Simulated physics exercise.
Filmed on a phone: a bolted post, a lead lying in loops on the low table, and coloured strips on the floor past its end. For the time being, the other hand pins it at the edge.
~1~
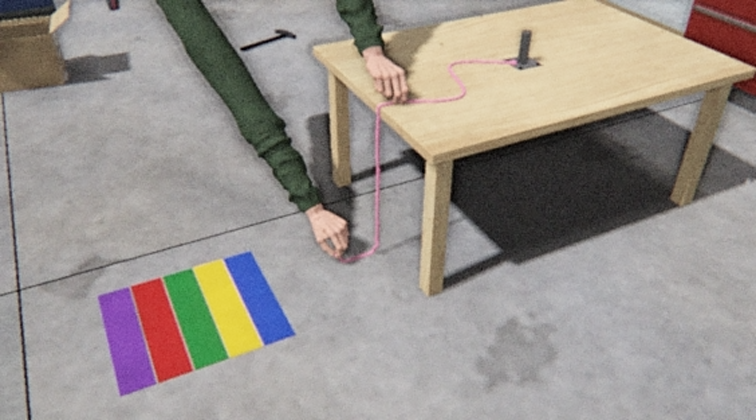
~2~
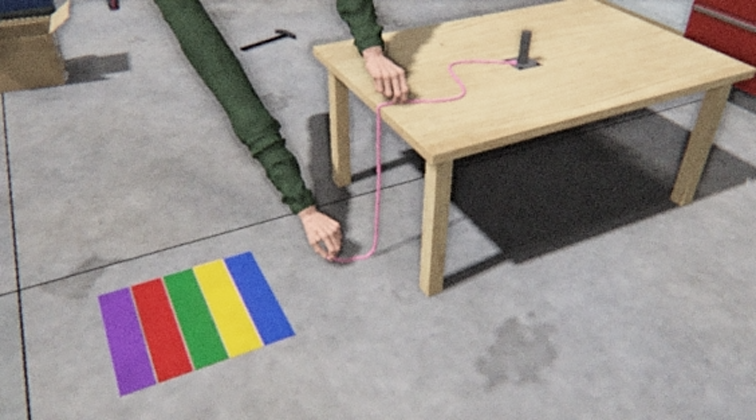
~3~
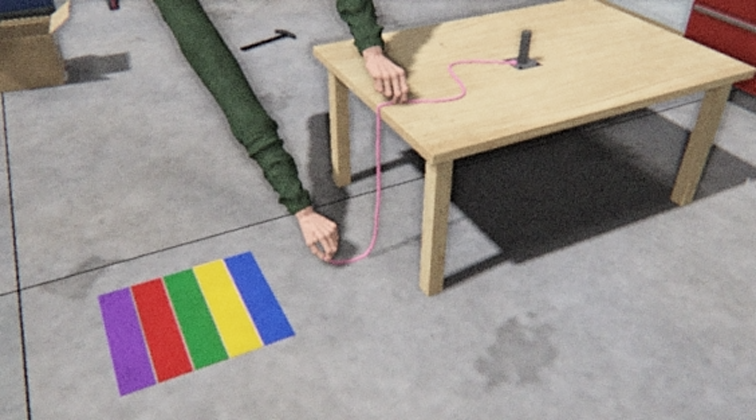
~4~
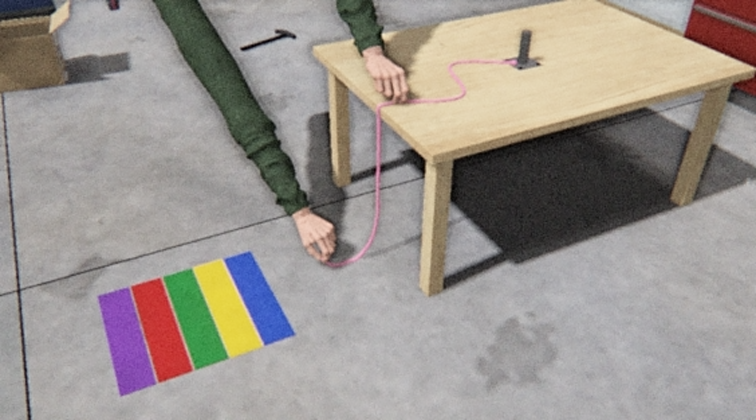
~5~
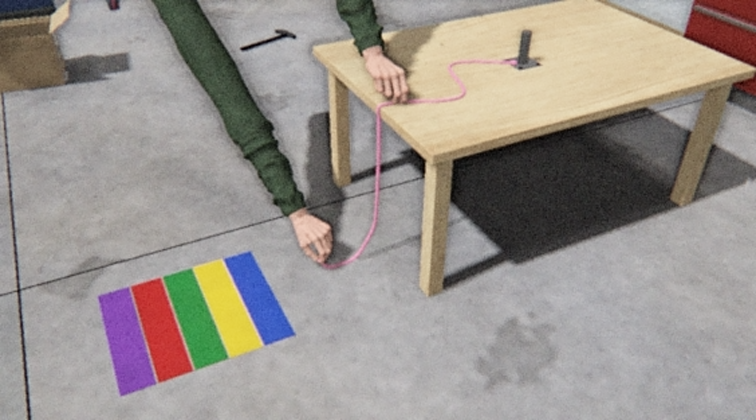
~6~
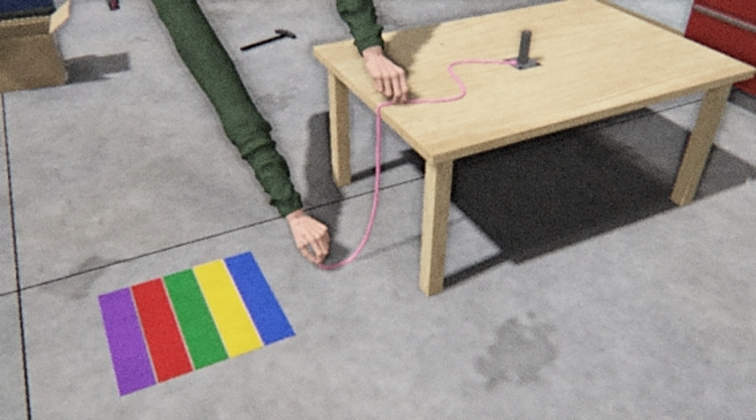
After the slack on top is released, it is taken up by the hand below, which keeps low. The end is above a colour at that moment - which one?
The red one.
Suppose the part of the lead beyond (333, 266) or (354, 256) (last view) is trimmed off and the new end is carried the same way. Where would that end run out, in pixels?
First try near (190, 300), second near (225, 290).
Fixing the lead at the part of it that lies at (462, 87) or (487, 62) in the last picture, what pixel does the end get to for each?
Taking the tries in turn, you get (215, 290) and then (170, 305).
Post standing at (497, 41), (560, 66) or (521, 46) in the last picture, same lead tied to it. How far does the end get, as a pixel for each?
Close to (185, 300), (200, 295) and (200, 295) in that order.
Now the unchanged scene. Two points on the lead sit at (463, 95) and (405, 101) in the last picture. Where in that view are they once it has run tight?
Around (400, 96), then around (351, 129).
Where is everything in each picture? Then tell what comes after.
In the first frame, end (336, 255); blue (272, 323); yellow (239, 334); green (205, 346); red (170, 358); purple (133, 370).
In the second frame, end (328, 257); lead through (484, 62) (456, 79) (437, 101) (379, 121) (379, 186) (375, 241).
In the third frame, end (325, 258).
In the fourth frame, end (322, 259); lead through (484, 62) (456, 79) (437, 101) (379, 121) (378, 186) (370, 242).
In the fifth frame, end (319, 260).
In the sixth frame, end (316, 261); lead through (484, 62) (456, 79) (437, 101) (379, 121) (377, 187) (364, 242).
Early on, end near (209, 294); over yellow.
Midway, end near (177, 304); over green.
At the end of the slack, end near (158, 310); over red. It halts on the red strip.
